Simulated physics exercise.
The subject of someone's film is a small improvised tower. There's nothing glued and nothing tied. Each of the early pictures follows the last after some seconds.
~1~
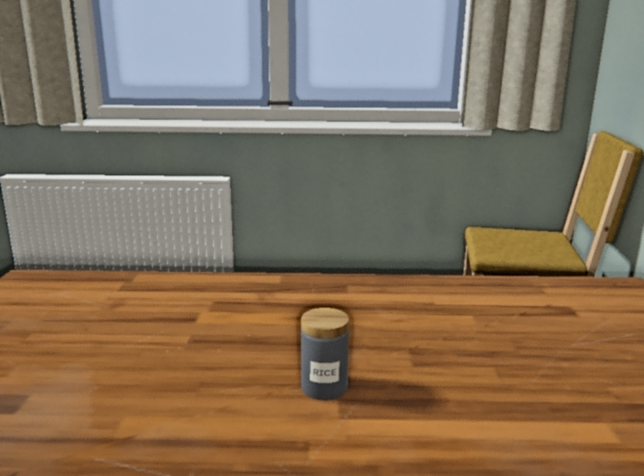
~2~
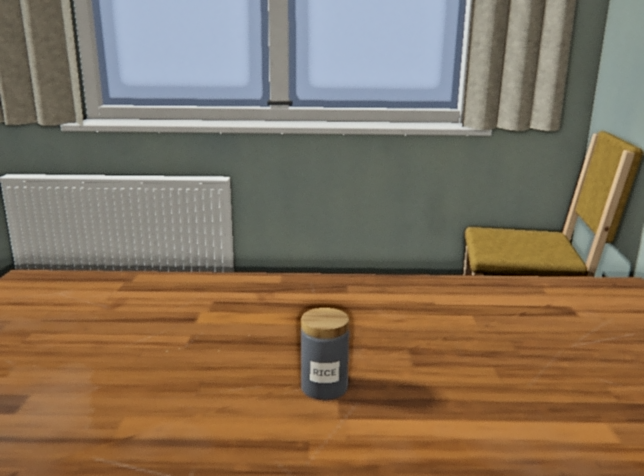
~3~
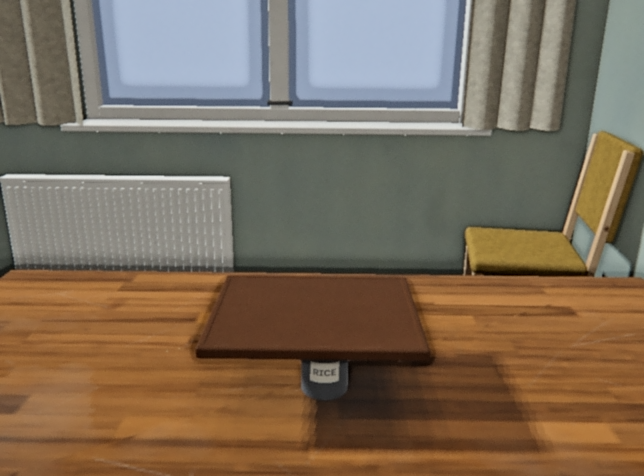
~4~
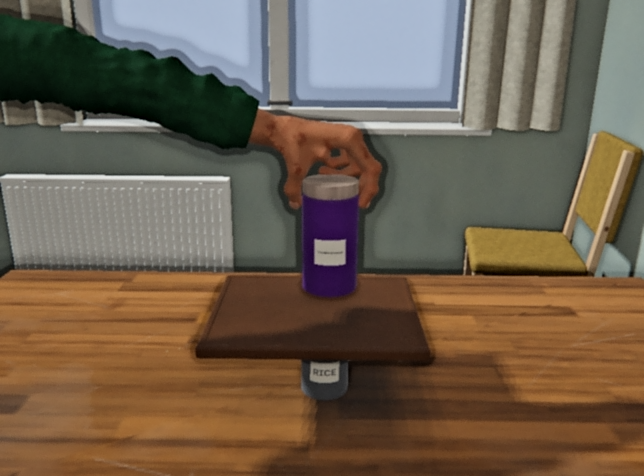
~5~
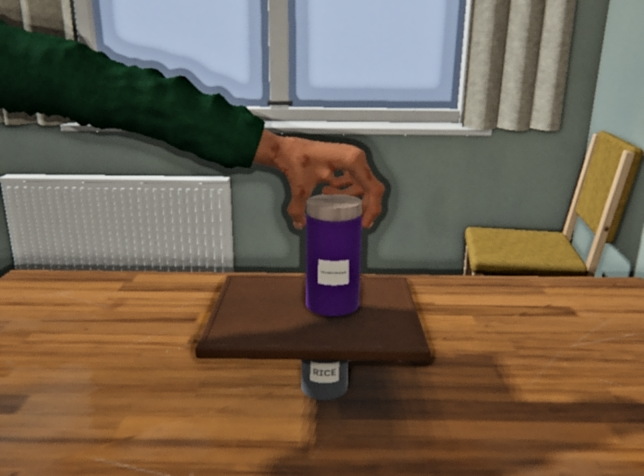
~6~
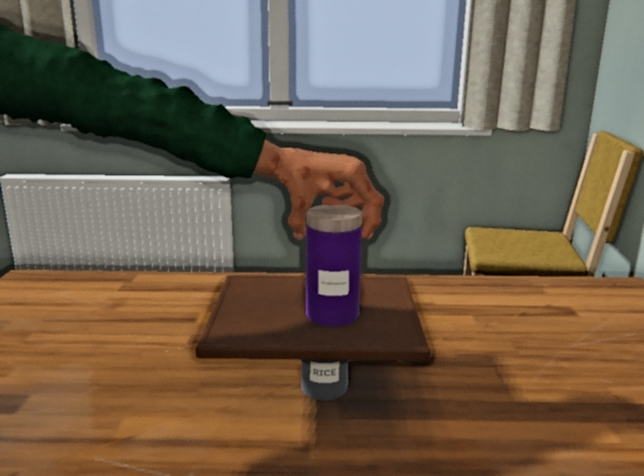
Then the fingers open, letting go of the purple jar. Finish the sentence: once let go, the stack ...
Once let go, the stack stays put.
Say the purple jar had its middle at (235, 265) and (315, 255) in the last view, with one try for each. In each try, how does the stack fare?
The first time it tumbles down, but the second time it stays in place.
Then, 0.50 s on from there, no change.
Then, 1.10 s on from there, purple jar resting near (333, 265).
In the end, all 3 unmoved. At the end, from the last picture's camera, purple jar near (333, 265). The stack stays up.
